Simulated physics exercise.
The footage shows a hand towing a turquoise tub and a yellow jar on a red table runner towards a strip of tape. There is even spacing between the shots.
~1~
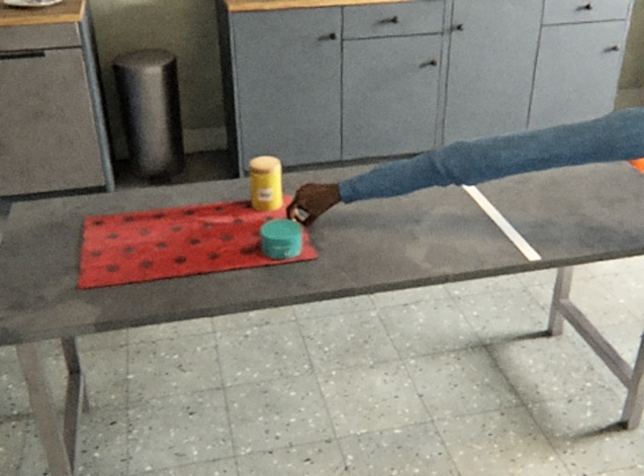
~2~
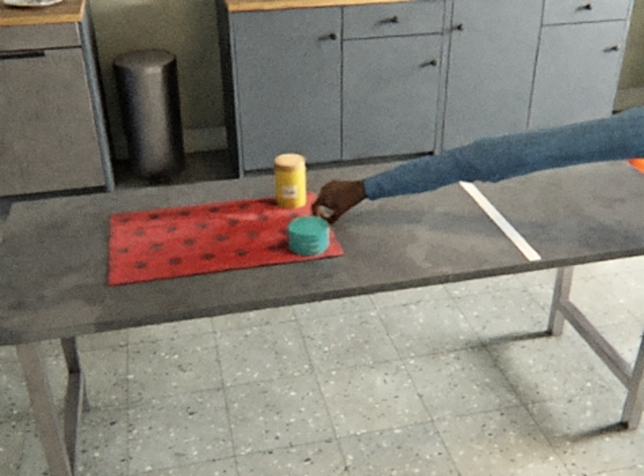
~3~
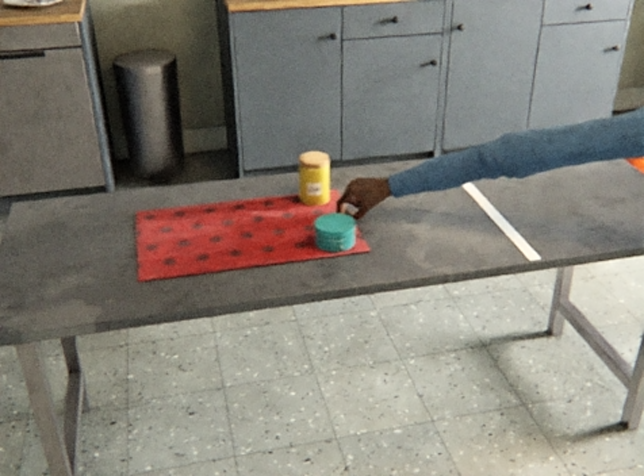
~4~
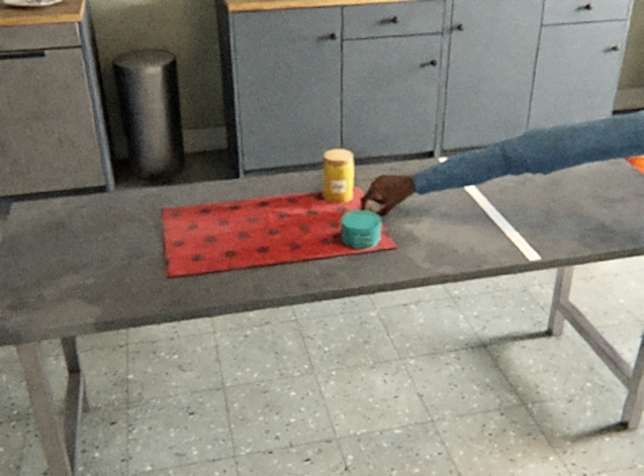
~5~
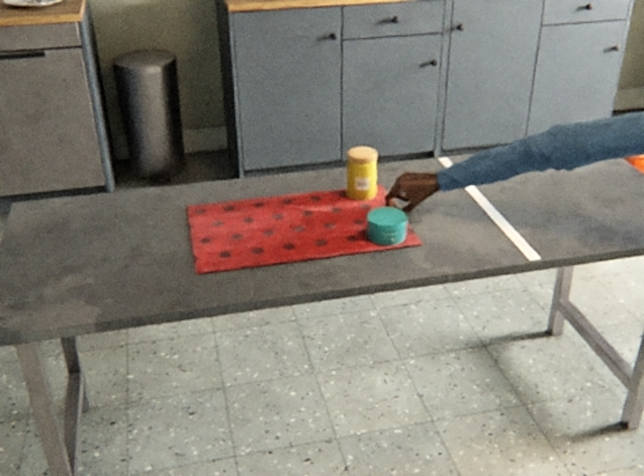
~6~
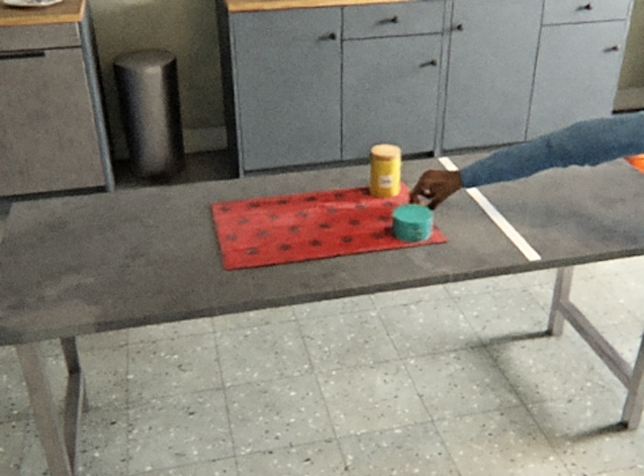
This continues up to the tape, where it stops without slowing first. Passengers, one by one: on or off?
Turquoise tub - off. Yellow jar - off.
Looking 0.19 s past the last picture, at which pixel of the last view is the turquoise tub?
About (499, 212).
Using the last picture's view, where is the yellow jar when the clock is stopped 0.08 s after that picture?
I'd put it at roughly (421, 167) in the last view.
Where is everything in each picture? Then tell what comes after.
The first frame shows table runner end (317, 258); turquoise tub (281, 229); yellow jar (265, 162); tape (526, 248).
The second frame shows table runner end (344, 255), far hem (109, 285); yellow jar (289, 160).
The third frame shows table runner end (370, 251); turquoise tub (335, 222).
The fourth frame shows table runner end (396, 248), far hem (169, 277); yellow jar (338, 155).
The fifth frame shows table runner end (422, 245); turquoise tub (387, 216).
The sixth frame shows table runner end (447, 241), far hem (226, 270); turquoise tub (412, 213); yellow jar (386, 150); tape (526, 248).
Then, 0.08 s after the last picture, hem short of the tape; turquoise tub on the cloth near (452, 218); yellow jar on the cloth near (421, 167).
Then, 0.19 s after the last picture, hem at the tape; turquoise tub ahead of the hem near (499, 212); yellow jar ahead of the hem near (466, 162).
At rest, hem at the tape; turquoise tub ahead of the hem near (528, 210); yellow jar knocked over near (495, 165). The turquoise tub shoots off the front and the yellow jar slides clear of the cloth.
